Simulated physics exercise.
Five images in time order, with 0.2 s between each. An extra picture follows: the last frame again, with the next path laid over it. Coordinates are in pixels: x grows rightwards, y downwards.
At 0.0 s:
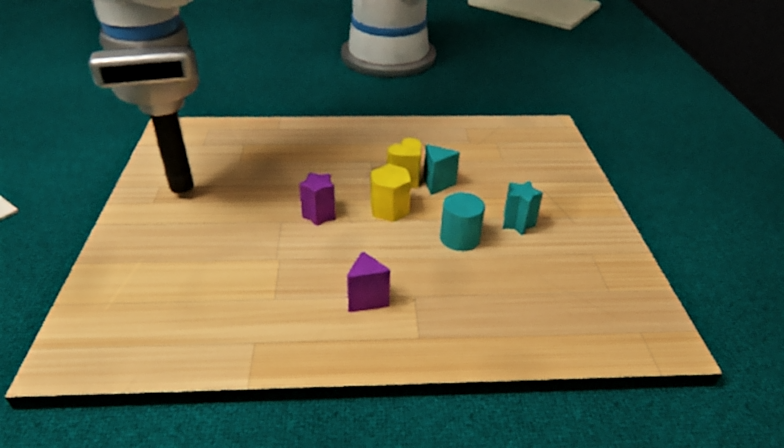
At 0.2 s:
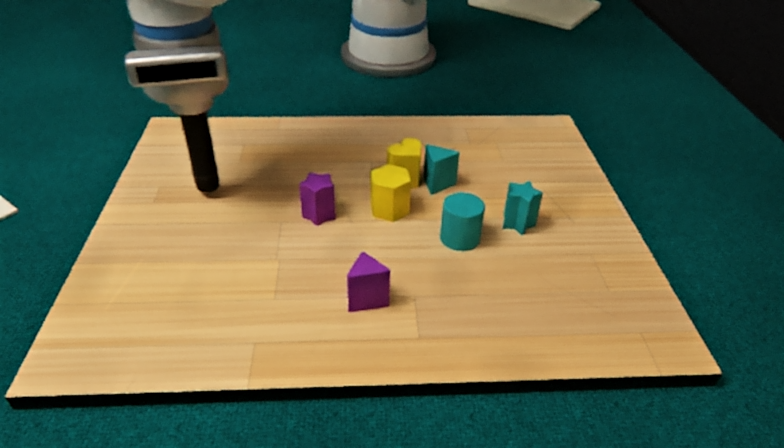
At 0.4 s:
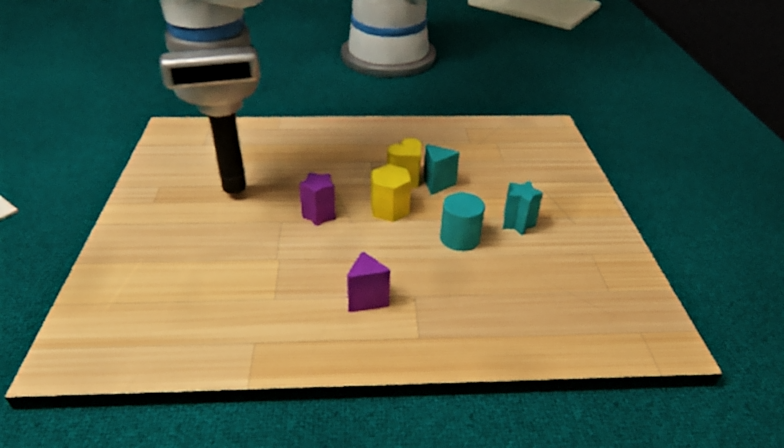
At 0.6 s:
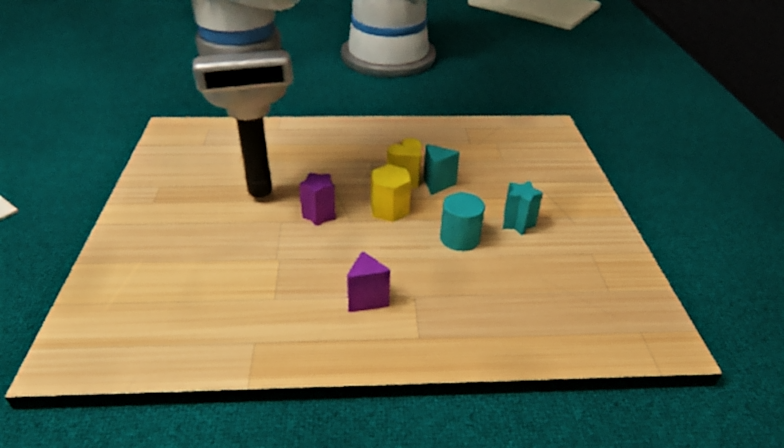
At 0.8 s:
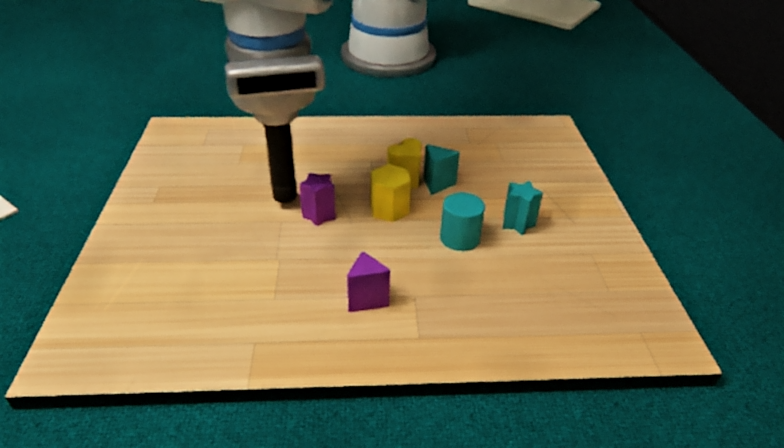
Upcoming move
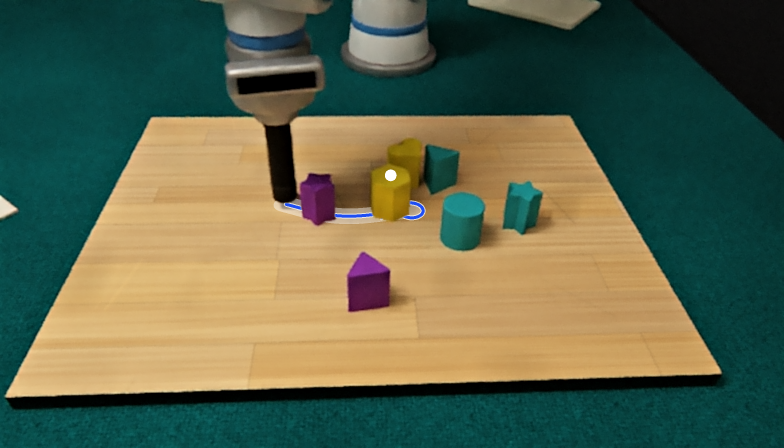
On a wooden board over a green surface, a robotic arm moves its black post steadily rightward from the left side until it is close beside the purple star-shaped block, while the purple, yellow and turquoise blocks stay still.
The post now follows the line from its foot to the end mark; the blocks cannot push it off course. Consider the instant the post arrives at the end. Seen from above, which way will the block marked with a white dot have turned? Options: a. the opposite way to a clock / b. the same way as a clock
That would be a.
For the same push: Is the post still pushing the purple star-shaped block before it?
No, it doesn't check out.
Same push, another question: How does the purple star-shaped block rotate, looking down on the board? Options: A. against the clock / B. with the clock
The correct letter is B.
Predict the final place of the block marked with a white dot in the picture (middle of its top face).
I'd place it at (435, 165), taking the centre of its top.
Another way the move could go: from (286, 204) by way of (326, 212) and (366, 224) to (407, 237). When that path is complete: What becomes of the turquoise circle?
Its place stays the same.
Path on the board, from (286, 204) through (325, 214) and (369, 215) to (411, 210); the dot is on the yellow hexagon.
What follows on the original path. One third of the way, post at (325, 207); purple star-shaped block at (345, 188).
Two thirds of the way, post at (369, 208); purple star-shaped block at (378, 196), turned 50° clockwise; yellow hexagon at (398, 174).
At the end, post at (411, 203); purple star-shaped block at (381, 196), turned 65° clockwise; yellow hexagon at (435, 165), turned 35° anticlockwise; yellow heart block in place; turquoise triangular piece at (445, 149), turned 30° anticlockwise.
